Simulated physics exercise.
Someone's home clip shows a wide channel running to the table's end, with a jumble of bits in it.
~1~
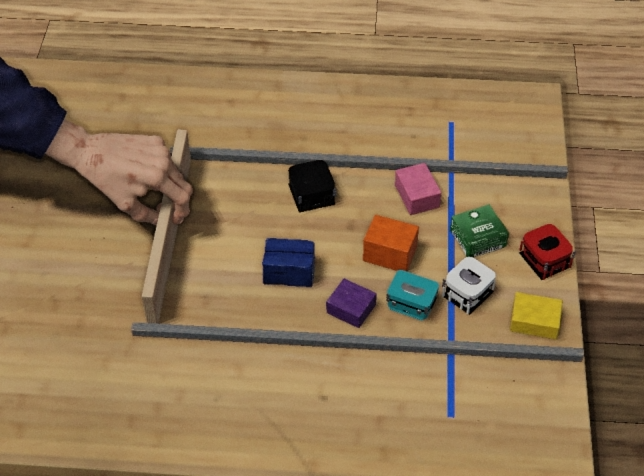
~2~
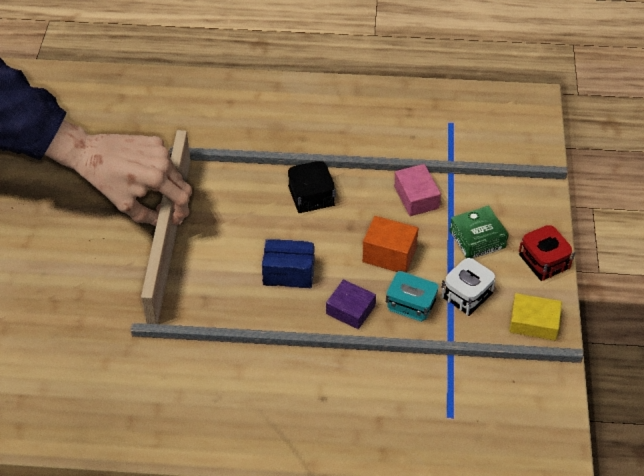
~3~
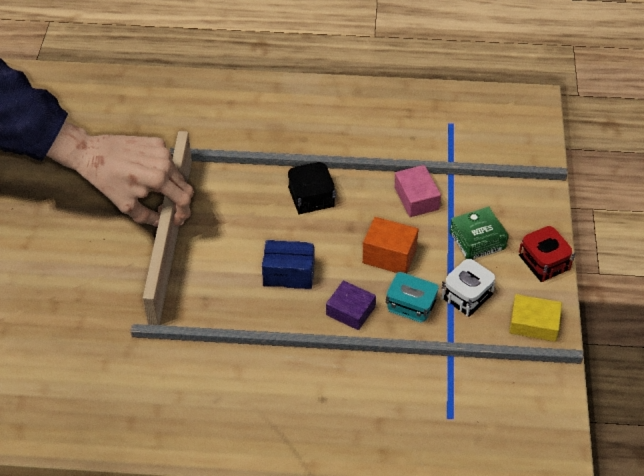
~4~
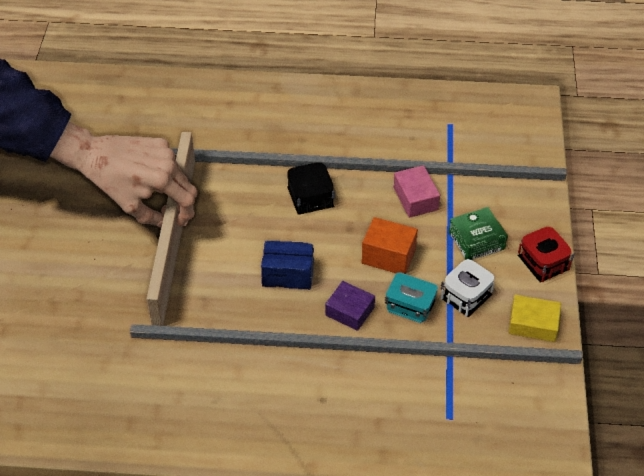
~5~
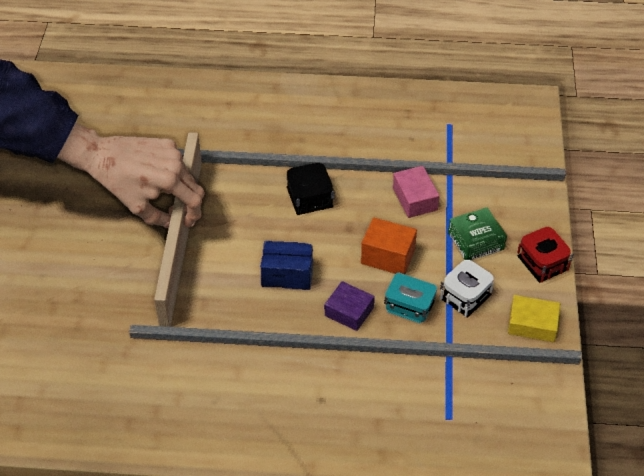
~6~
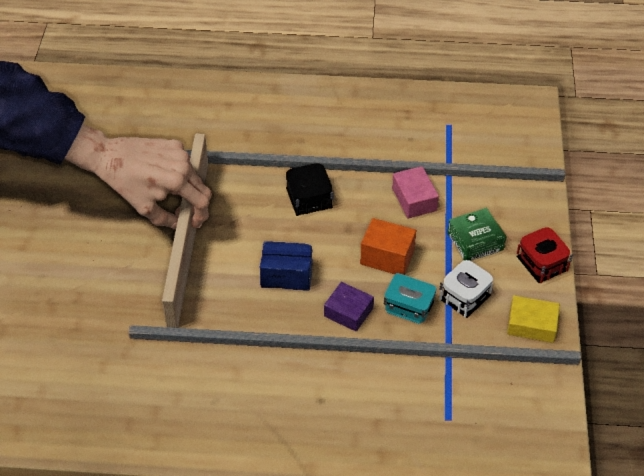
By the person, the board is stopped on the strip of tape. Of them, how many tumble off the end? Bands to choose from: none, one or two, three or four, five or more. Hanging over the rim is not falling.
Final answer: None.
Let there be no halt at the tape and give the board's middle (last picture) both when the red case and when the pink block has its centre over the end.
Red case: (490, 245); pink block: (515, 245).
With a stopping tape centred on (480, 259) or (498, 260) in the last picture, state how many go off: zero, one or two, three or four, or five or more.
Well, the first gives one or two and the second gives one or two.
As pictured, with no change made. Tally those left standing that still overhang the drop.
That comes to 1 of them.
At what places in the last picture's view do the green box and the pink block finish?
The green box comes to rest at (513, 230), and the pink block comes to rest at (505, 192).
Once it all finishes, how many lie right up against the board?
At rest, 4 are in contact.
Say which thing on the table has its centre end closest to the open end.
The foremost one is the yellow block.
Soon after, none off yet; red case at rest near (544, 255); yellow block at rest near (533, 319); green box at rest near (477, 235).
At rest, the number that fall off is zero.
